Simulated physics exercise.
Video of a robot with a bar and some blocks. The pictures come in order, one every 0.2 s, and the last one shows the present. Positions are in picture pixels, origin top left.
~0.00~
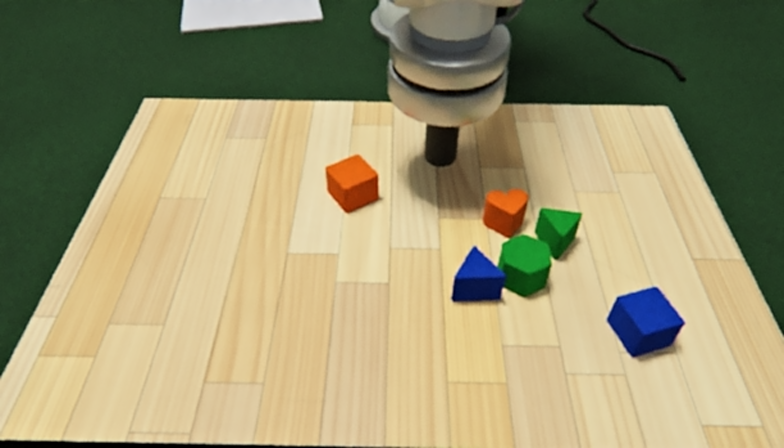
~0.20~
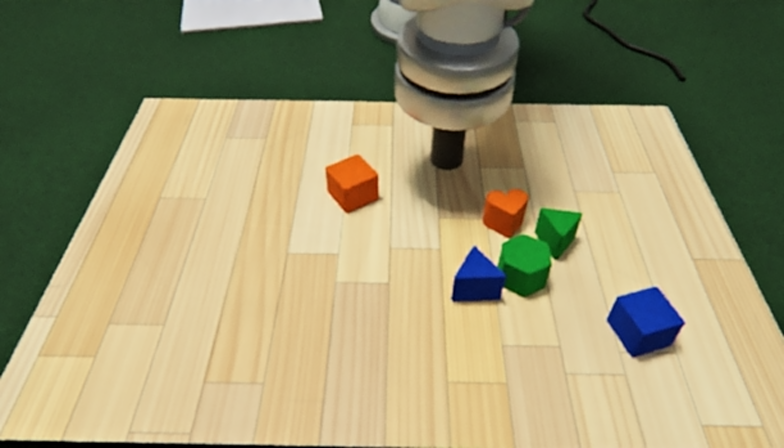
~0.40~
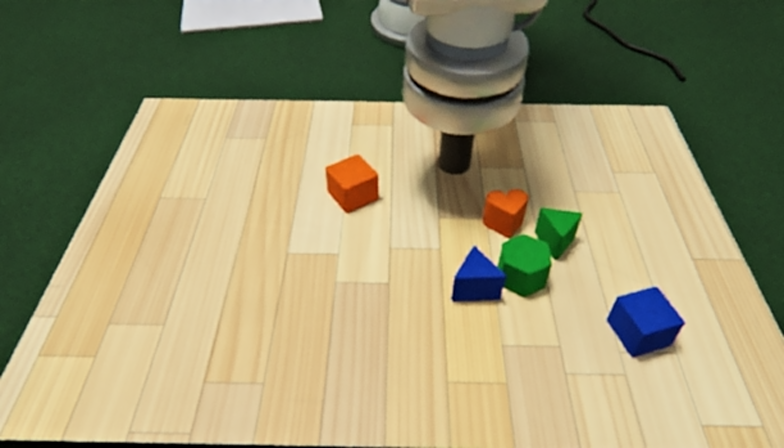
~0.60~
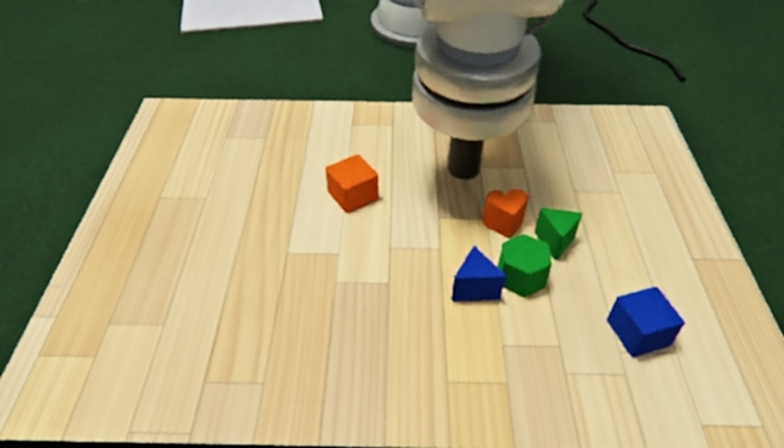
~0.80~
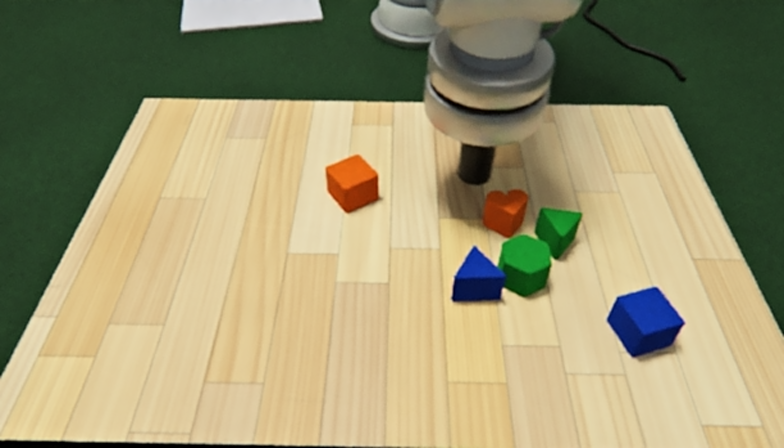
The robot's dark bar moves slightly right and down, nearing the orange heart among still blocks.
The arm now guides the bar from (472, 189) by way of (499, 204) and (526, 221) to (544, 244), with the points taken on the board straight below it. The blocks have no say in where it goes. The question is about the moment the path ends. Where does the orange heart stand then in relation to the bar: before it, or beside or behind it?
Slid off.
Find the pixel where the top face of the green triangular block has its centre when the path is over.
It is at (582, 234).
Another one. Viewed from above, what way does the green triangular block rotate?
Bird's-eye view: Counterclockwise.
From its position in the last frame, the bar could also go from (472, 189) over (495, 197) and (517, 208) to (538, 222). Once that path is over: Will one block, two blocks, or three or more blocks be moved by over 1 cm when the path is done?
I'm going with one.
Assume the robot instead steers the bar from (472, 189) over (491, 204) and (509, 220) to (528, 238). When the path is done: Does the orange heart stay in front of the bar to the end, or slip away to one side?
Looking at the end of the path, the orange heart is still being driven ahead.
On the path given first. One third of the way, bar (502, 190); nothing pushed yet.
Two thirds of the way, bar (529, 206); orange heart (521, 216), turned 35° clockwise.
At the end, bar (548, 229); orange heart (521, 226), turned 80° clockwise; green hexagonal block (523, 258), turned 15° anticlockwise; green triangular block (582, 234), turned 55° anticlockwise.
